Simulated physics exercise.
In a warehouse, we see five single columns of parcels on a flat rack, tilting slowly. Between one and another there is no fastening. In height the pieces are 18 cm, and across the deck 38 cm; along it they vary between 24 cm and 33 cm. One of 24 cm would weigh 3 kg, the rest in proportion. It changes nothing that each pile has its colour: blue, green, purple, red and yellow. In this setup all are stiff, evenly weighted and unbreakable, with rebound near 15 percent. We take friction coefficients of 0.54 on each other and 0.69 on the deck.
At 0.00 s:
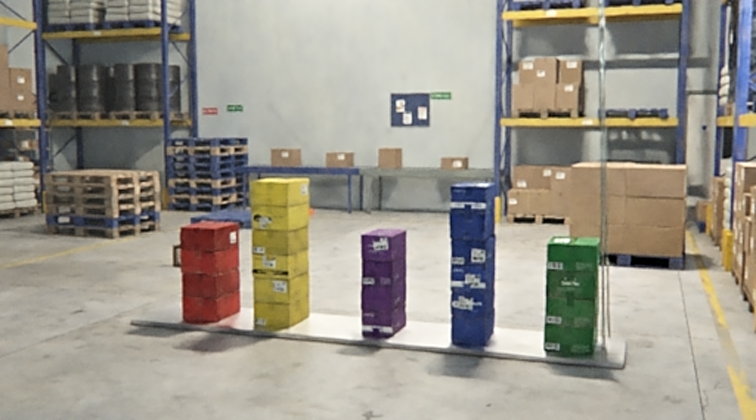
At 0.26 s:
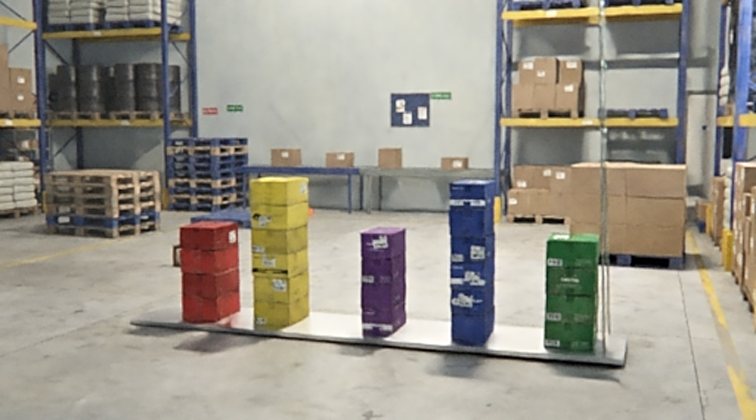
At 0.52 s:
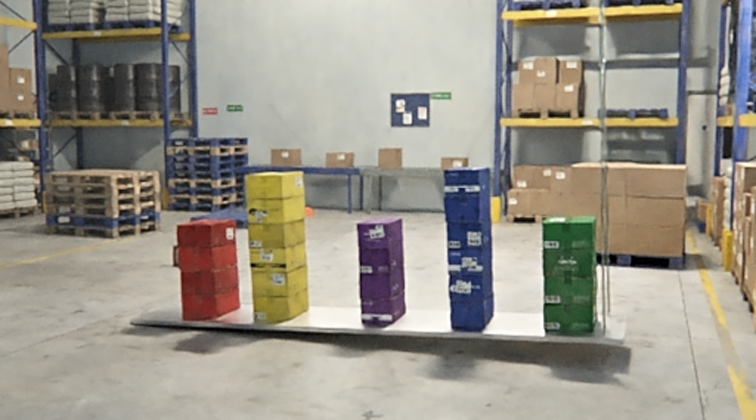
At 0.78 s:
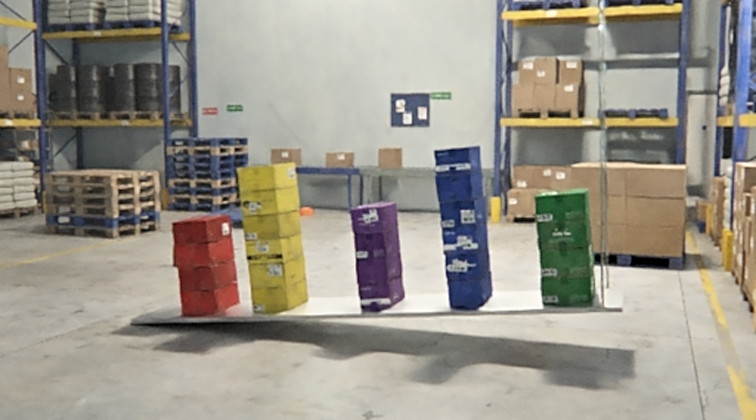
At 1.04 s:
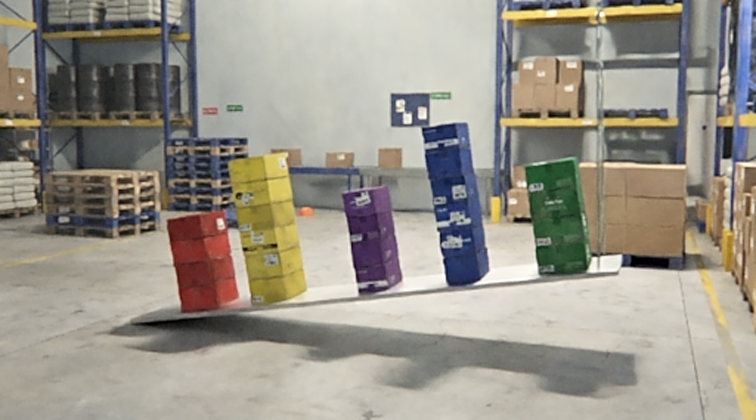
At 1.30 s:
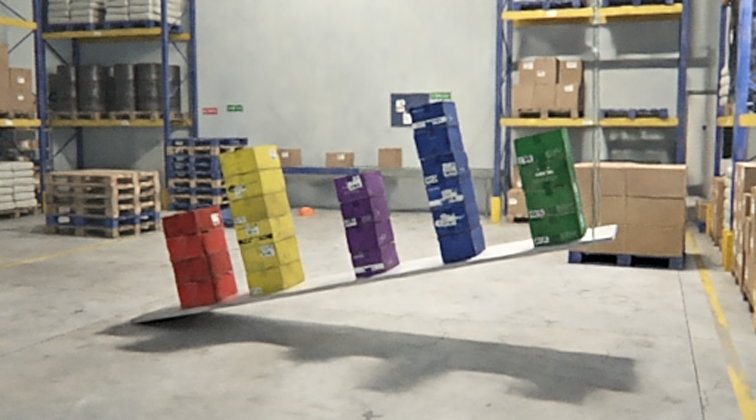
Five separate stacks of boxes, red, yellow, purple, blue and green from left to right, stand on a flat pale deck in a warehouse, seen from the front by a still camera. Behind them are tall racks, wooden pallets and brown cartons along a grey wall. The deck's right end rises slowly while its left end stays low, and the stacks lean left with it, keeping their places.
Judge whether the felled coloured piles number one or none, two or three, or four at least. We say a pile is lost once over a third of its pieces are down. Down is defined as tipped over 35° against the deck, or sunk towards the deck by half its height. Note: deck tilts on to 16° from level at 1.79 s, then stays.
The felled piles number four at least.
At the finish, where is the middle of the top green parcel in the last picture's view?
Resting position, last image: About (530, 122).
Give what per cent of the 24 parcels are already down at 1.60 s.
0 per cent.
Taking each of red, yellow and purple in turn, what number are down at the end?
By colour: Red 3, yellow 6, purple 4.
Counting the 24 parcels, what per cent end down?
Something near 80 percent.
By 1.60 s, slope 15°; none of the 24 parcels down, 4 disturbed; top blue parcel moved 45 mm.
By 2.28 s, slope 16°; 6 of the 24 parcels down; top purple parcel tilted 24°; top blue parcel tilted 22°, 19 cm lower.
By 2.72 s, slope 16°; 14 of the 24 parcels down; top purple parcel tilted 50°, 21 cm lower; top blue parcel tilted 50°, 51 cm lower.
By 3.34 s, slope 16°; 19 of the 24 parcels down; top red parcel upside down; top yellow parcel upside down.
When it is over (4.8 s), slope 16°; 19 of the 24 parcels down; top red parcel upside down; top blue parcel upside down. Wrecked, blue, purple, red and yellow. In pixels of the last frame, middles, top red parcel near (79, 298), top blue parcel near (174, 266).
